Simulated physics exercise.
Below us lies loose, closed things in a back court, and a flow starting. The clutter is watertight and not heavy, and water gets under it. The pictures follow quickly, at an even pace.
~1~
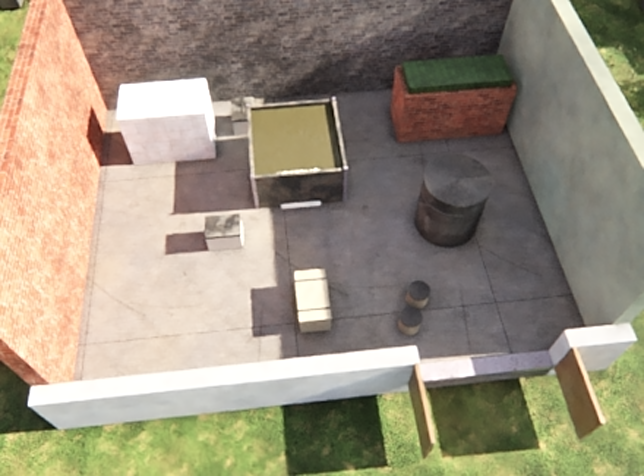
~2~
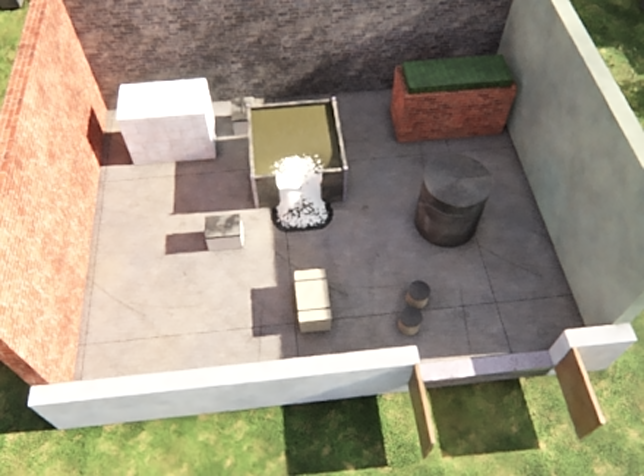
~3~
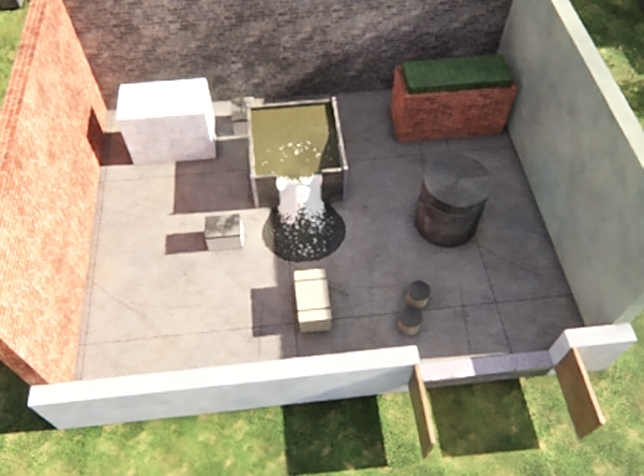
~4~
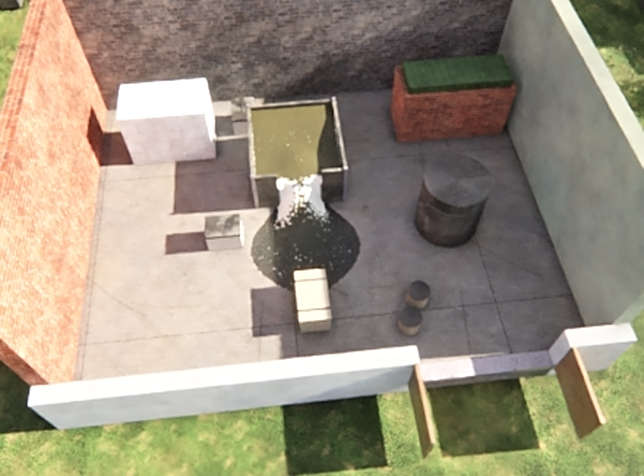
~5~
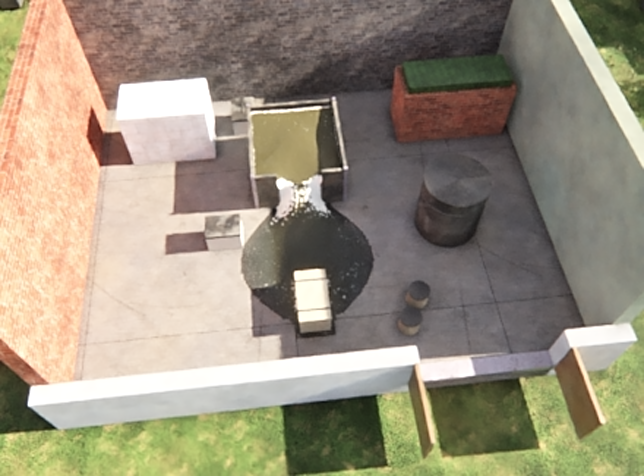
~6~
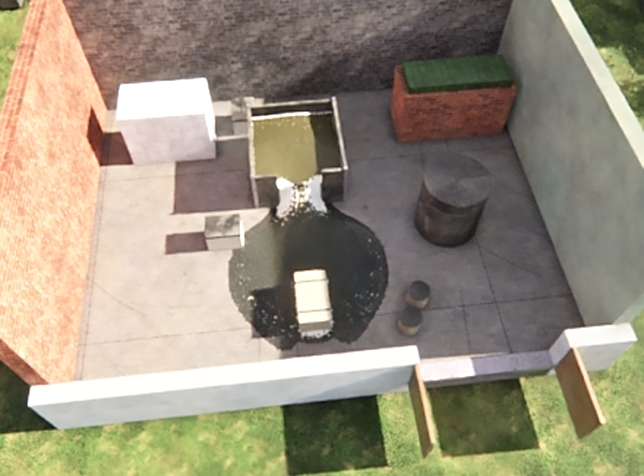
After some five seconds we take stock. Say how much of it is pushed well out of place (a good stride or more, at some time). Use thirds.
Share: From one to two thirds.
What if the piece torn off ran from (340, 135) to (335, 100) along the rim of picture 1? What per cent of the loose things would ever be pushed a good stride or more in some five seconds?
Close to 0 %.
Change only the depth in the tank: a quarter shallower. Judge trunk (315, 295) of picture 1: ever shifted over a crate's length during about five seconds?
Verdict: Shifted that much.
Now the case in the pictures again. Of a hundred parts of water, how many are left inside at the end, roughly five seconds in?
Some 90 per cent.
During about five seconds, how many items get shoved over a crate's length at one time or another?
2 of them.
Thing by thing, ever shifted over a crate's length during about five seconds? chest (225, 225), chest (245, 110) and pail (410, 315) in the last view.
One after the other: Under that, short of that, yes.
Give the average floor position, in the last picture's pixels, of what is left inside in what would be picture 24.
Around (339, 267).
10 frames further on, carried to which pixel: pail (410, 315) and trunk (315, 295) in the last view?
Near (472, 343) and (317, 333).
A moment on, 0 of 5 are well off their spots; 0 afloat.
Next, 2 of 5 are well off their spots; 1 afloat.
Later, 2 of 5 are well off their spots; 1 afloat.
In the end, 2 of 5 are well off their spots, and 2 have been at some point; 1 afloat.
